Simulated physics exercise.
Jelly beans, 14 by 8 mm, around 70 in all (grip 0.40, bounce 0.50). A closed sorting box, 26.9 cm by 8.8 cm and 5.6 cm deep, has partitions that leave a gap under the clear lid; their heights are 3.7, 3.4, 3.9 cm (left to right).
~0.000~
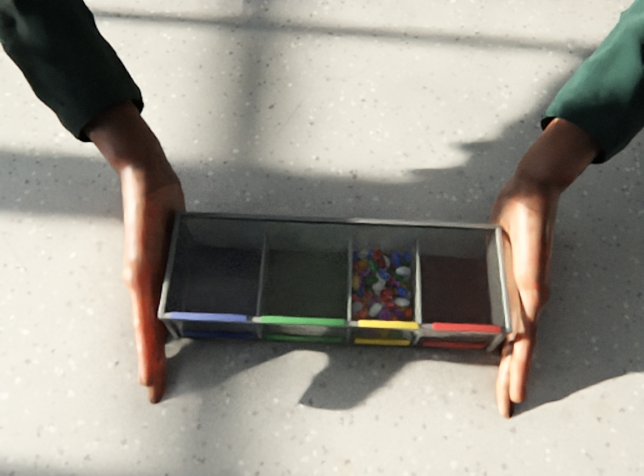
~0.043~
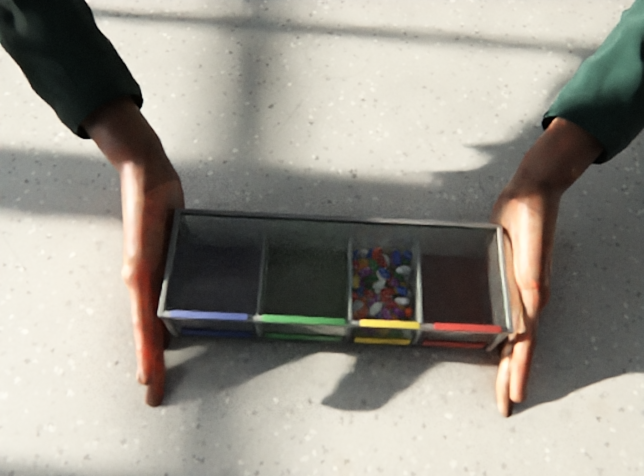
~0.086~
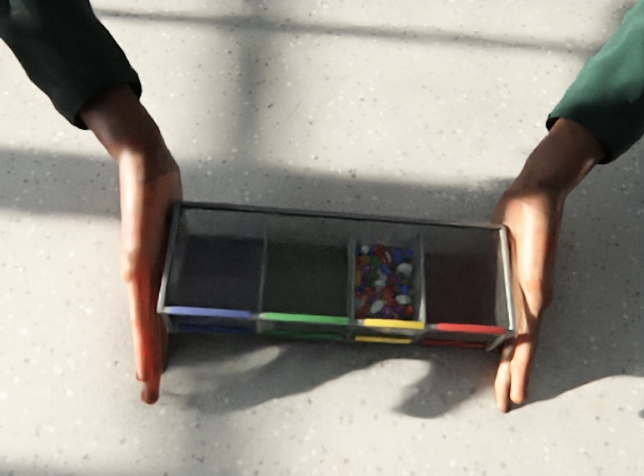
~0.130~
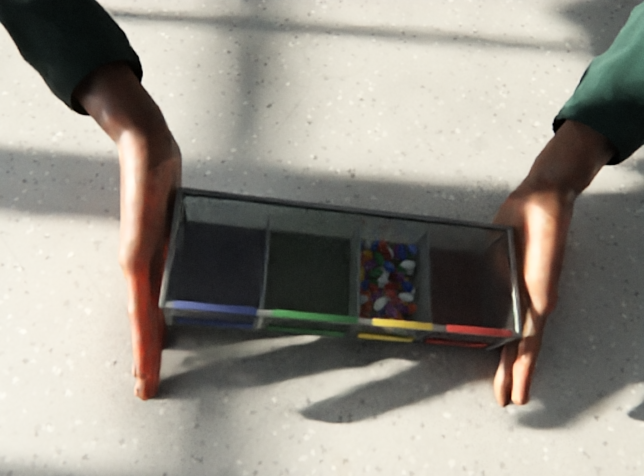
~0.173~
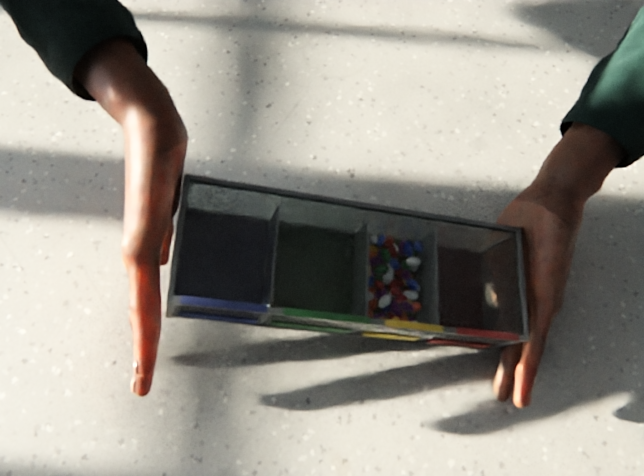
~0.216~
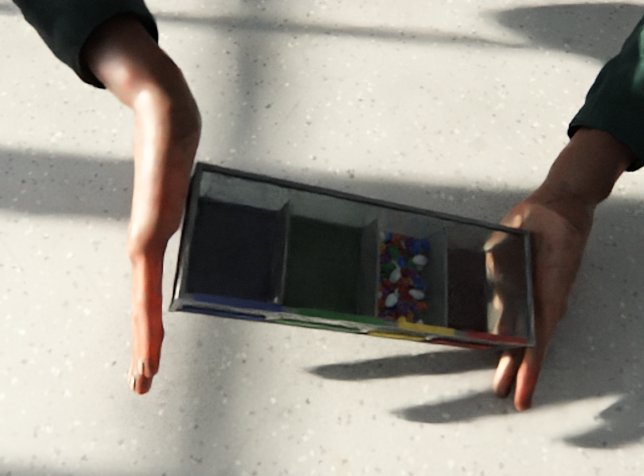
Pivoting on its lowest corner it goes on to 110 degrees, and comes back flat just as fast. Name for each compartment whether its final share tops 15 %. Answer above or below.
Red above, blue below, green below, yellow above.
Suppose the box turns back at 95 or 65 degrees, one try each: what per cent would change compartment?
Some 35 and 0 per cent.
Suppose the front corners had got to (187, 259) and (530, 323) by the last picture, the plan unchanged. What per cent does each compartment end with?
Red 60; blue 0; green 0; yellow 40.
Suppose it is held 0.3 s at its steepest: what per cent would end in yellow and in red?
Then: Yellow 40; red 60.
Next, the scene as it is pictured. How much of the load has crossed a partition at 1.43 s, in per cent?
Roughly 55 per cent.
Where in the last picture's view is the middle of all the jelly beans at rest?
At about (424, 315).
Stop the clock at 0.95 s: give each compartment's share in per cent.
Red 30, blue 0, green 0, yellow 70.
After 0.95 s, tilt 109 degrees; red 30 %, yellow 70 %.
Then, at 1.43 s, tilt 48 degrees; red 55 %, yellow 45 %.
After 1.99 s, tilt 0 degrees; red 55 %, yellow 45 %.
In the end, at 2.5 s, red 55 %, blue 0 %, green 0 %, yellow 45 %.
